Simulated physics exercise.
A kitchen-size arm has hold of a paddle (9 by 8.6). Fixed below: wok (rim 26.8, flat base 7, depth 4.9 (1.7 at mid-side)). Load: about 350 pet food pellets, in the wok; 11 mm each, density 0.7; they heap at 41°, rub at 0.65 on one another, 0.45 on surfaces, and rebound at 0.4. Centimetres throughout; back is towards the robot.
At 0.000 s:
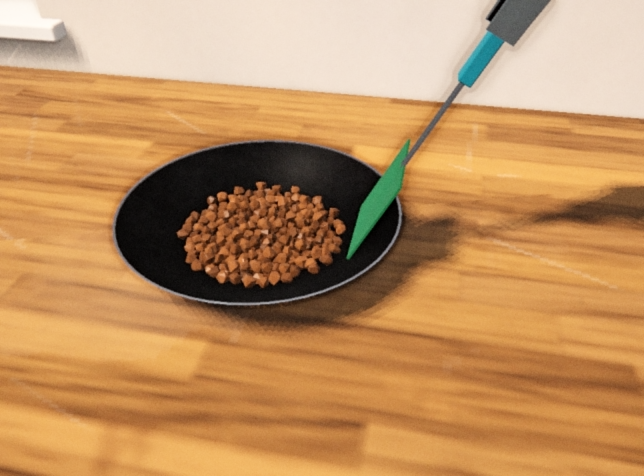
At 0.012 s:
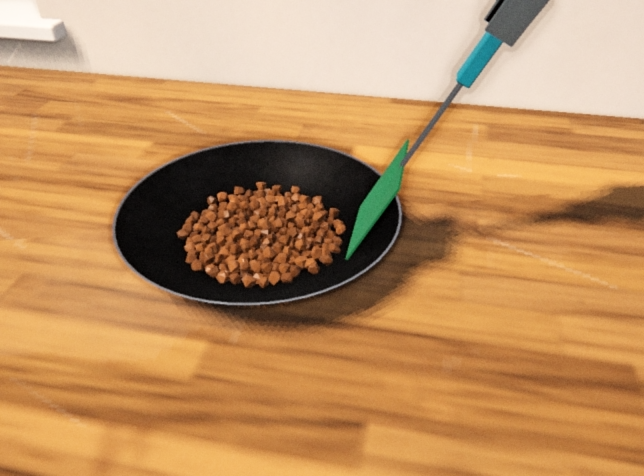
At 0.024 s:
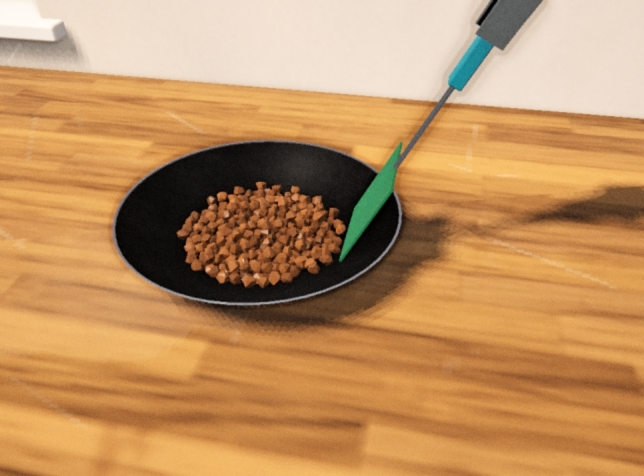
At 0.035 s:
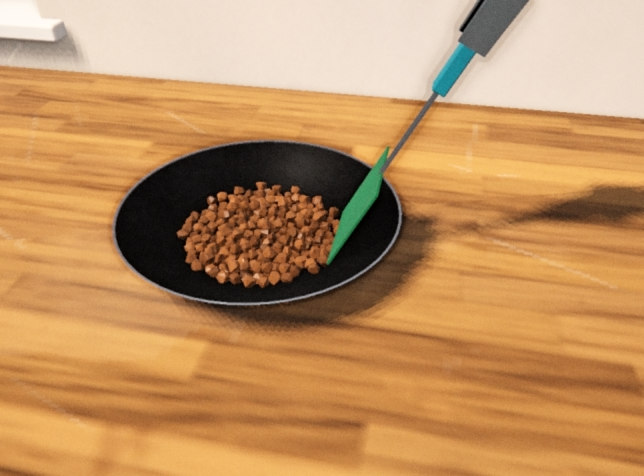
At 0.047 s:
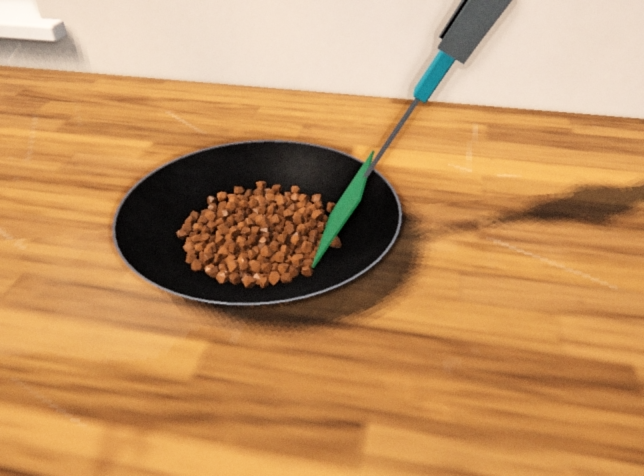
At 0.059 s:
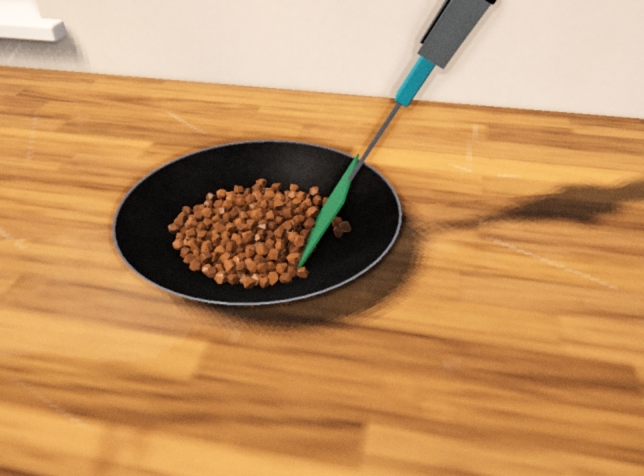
A wooden countertop against a pale wall is seen from above at an angle by a camera that stays still. A black wok holds a heap of small brown pellets, with a green paddle on a teal and grey arm at its right side. The arm moves the paddle left, slowly at first, into the heap's right edge, nudging some pellets left while a few sit behind the blade.
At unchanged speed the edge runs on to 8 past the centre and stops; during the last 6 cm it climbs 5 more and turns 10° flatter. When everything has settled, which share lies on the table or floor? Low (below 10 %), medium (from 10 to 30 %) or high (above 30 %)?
A high share, above 30 %, ends on the table or floor.
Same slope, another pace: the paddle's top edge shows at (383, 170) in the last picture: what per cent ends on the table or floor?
Some 10 per cent.
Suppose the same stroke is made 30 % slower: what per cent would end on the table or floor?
In that case some 30 per cent.
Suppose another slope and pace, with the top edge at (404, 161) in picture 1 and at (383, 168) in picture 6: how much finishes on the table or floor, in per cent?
Some 15 per cent.
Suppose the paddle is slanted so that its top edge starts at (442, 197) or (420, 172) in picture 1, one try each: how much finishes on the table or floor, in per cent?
About 35 and 45 per cent.
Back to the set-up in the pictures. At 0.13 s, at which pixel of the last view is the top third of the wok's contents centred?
At about (188, 197).
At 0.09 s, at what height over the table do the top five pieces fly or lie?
Some 8 cm.
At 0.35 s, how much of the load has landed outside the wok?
About 30 per cent.
By 0.09 s, sloping 63°, highest piece 10 above the table; 354 in the wok.
By 0.13 s, sloping 60°, highest piece 13 above the table; 343 in the wok, 11 on the blade or in flight.
By 0.35 s, sloping 53°, highest piece 17 above the table; 196 in the wok, 107 on the table or floor, 51 on the blade or in flight.
By 1.40 s, sloping 53°, highest piece 6 above the table; 197 in the wok, 157 on the table or floor.
Final count, 197 in the wok, 157 on the table or floor. That is 44 % on the table or floor.
